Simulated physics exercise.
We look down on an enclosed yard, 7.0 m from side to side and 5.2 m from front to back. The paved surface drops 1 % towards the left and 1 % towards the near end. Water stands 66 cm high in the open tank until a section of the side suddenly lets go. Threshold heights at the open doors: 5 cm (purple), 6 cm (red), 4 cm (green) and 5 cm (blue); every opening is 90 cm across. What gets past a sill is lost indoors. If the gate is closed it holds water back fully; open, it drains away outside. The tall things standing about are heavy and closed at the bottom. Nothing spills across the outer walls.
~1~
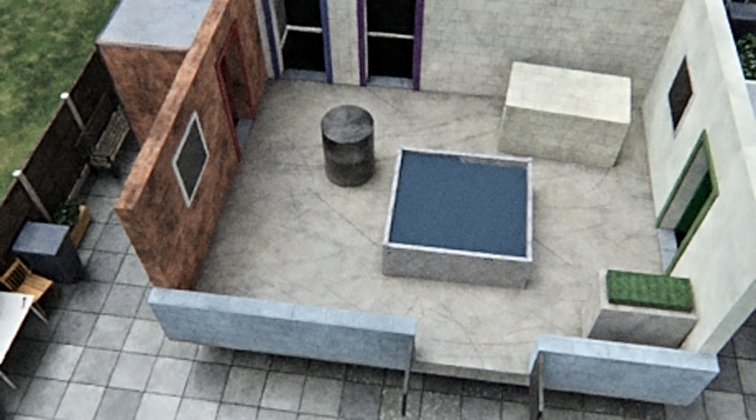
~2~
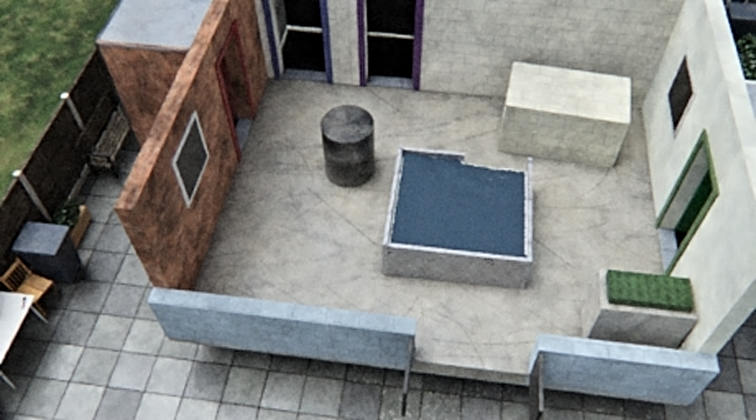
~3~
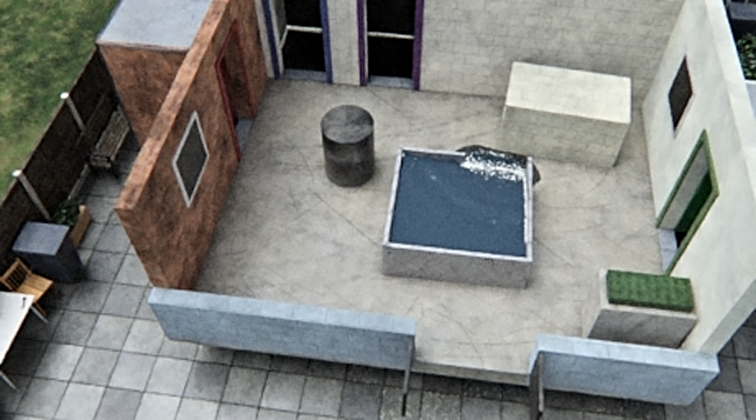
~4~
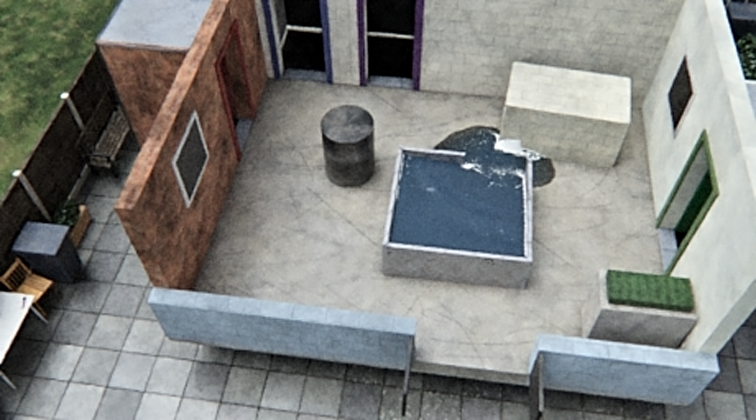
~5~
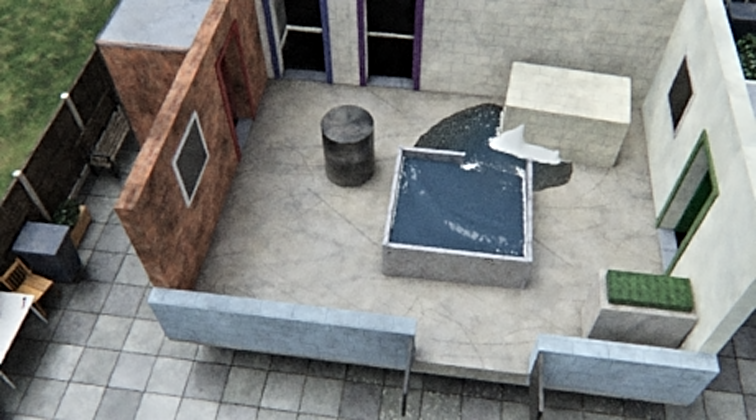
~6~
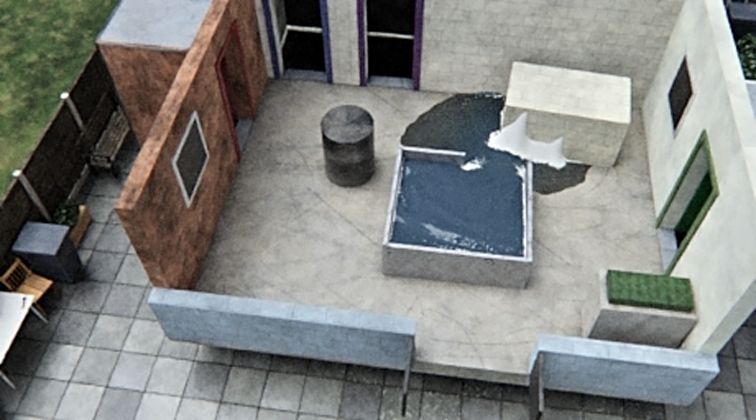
Water pours from the far side of an open tank and spreads across the yard floor.
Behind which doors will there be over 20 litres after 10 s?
Door by door: At the purple door it passes the limit; at the red door it goes over the limit; at the green door it exceeds the limit; at the blue door it goes over the limit.
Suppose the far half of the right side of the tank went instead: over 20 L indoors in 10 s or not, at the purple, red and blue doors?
Then: Purple under, red under, blue not over.
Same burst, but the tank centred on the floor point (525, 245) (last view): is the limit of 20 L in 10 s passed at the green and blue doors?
Against that limit: Green past it, blue over.
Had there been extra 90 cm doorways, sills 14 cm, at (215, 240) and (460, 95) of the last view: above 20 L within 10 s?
In turn: Under, past it.
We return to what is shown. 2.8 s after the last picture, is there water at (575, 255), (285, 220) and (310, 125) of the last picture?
In that order: Under water, still dry, wet.
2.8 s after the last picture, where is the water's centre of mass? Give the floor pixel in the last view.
At about (461, 182).
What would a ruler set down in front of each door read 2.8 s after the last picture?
In cm: Purple 10, red 12, green 9, blue 7.
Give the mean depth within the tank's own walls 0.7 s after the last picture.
Some 45 cm.
Then, 0.7 s after the last picture water covers 20 % of the floor and is deepest (50 cm) near (502, 155); purple door 8 cm at the sill, 0 L in, red door not reached, green door not reached, blue door not reached.
Then, 1.5 s after the last picture water covers 40 % of the floor and is deepest (37 cm) near (502, 155); purple door 13 cm at the sill, 15 L in, red door not reached, green door 11 cm at the sill, 8 L in, blue door 5 cm at the sill, 0 L in.
Then, 2.8 s after the last picture water covers 55 % of the floor and is deepest (26 cm) near (502, 155); purple door 10 cm at the sill, 44 L in, red door 12 cm at the sill, 4 L in, green door 9 cm at the sill, 36 L in, blue door 7 cm at the sill, 1 L in.
Then, 5.3 s after the last picture water covers 85 % of the floor and is deepest (18 cm) near (659, 316); purple door 7 cm at the sill, 64 L in, red door 11 cm at the sill, 43 L in, green door 7 cm at the sill, 60 L in, blue door 9 cm at the sill, 35 L in.
Then, 9.3 s after the last picture water covers 95 % of the floor and is deepest (12 cm) near (185, 317); purple door 5 cm at the sill, 68 L in, red door 8 cm at the sill, 74 L in, green door 7 cm at the sill, 86 L in, blue door 6 cm at the sill, 63 L in.
